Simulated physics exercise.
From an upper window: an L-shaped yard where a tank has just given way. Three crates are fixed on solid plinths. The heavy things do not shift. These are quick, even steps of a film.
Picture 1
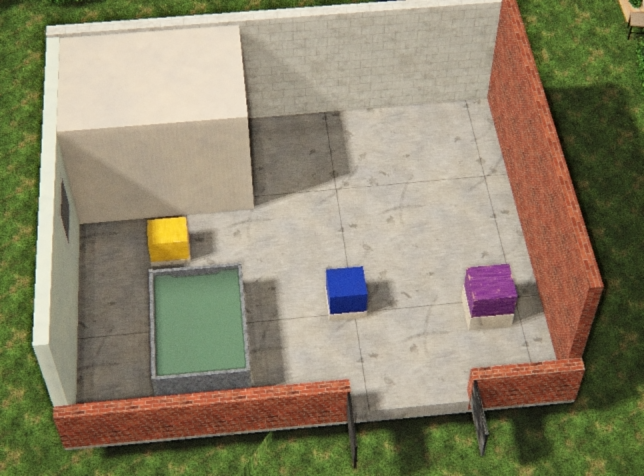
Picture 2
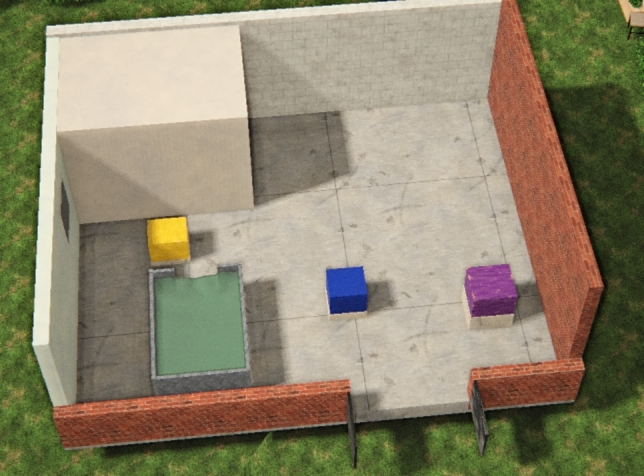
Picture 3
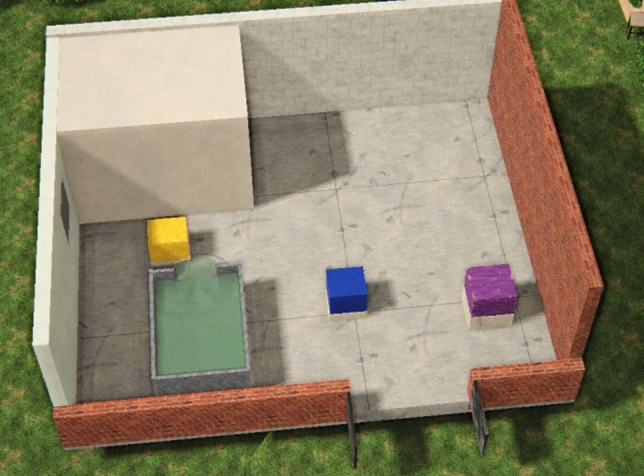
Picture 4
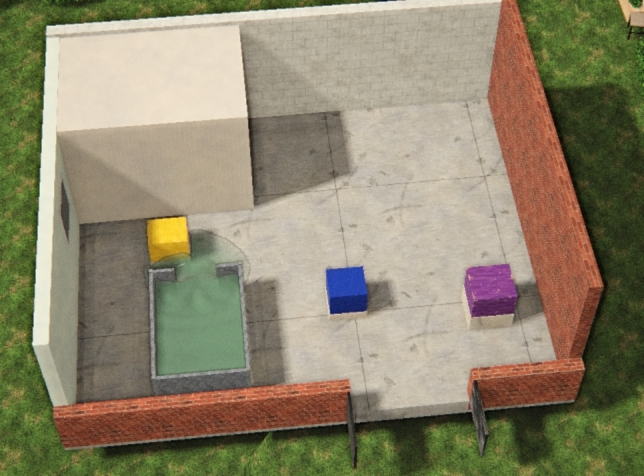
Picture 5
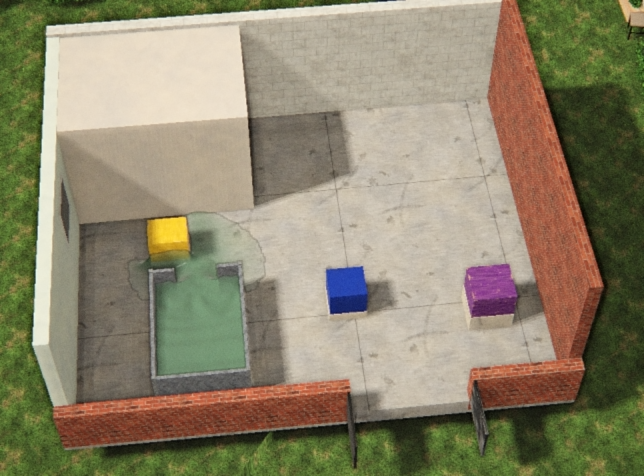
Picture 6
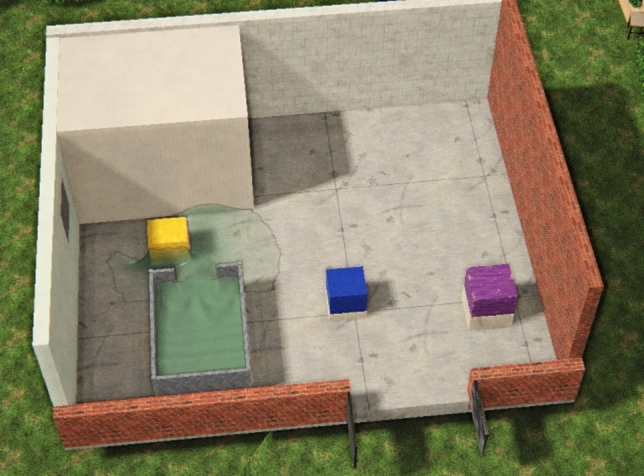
In a walled, L-shaped yard seen from above, a tank of green water sits whole and still near yellow, blue and purple blocks. A gap opens in the tank's far side and water pours out, spreading across the paving around the yellow block and widening to both left and right.
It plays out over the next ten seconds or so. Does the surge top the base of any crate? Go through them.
In the end: The purple crate stays dry; the blue crate stays dry; the yellow crate gets wet.
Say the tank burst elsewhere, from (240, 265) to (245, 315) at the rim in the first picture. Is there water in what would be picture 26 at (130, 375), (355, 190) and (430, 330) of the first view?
In turn: Not flooded, flooded, wet.
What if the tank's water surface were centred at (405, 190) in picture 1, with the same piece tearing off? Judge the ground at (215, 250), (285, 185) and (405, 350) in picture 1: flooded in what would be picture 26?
One after the other: Free of water, wet, clear.
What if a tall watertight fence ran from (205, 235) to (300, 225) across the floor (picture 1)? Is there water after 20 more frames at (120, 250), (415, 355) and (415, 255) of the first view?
In turn: Covered, clear, flooded.
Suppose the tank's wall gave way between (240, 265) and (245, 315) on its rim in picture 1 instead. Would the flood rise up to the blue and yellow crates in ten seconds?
Then: The blue one ends up wet, the yellow one remains dry.
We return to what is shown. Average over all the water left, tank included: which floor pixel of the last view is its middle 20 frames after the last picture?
Around (217, 288).
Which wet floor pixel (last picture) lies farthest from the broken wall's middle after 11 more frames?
Roughly at (391, 150).
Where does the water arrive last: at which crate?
The one in purple.
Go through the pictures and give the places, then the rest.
The first picture shows the water tank at (198, 322) is whole and still.
In the second picture, the front is at a hidden place, out from the gap on the water tank's far side.
In the third picture, the front is at (206, 258), out from the gap on the water tank's far side.
In the fourth picture, water pours out on the water tank's far side and has run to (201, 234).
In the fifth picture, the front is at (209, 214), out from the gap on the water tank's far side.
In the sixth picture, water pours out on the water tank's far side and has run to (246, 210).
A moment on, water covers 20 % of the floor; the purple crate not reached, the blue crate not reached, the yellow crate water round its plinth.
Next, water covers 30 % of the floor; the purple crate not reached, the blue crate not reached, the yellow crate water round its plinth.
Then, water covers 60 % of the floor; the purple crate not reached, the blue crate water round its plinth, the yellow crate water round its plinth.
Later, water covers 75 % of the floor; the purple crate water round its plinth, the blue crate water round its plinth, the yellow crate water round its plinth.
In the end, water covers 95 % of the floor; the purple crate stayed above the water, the blue crate stayed above the water, the yellow crate was topped.
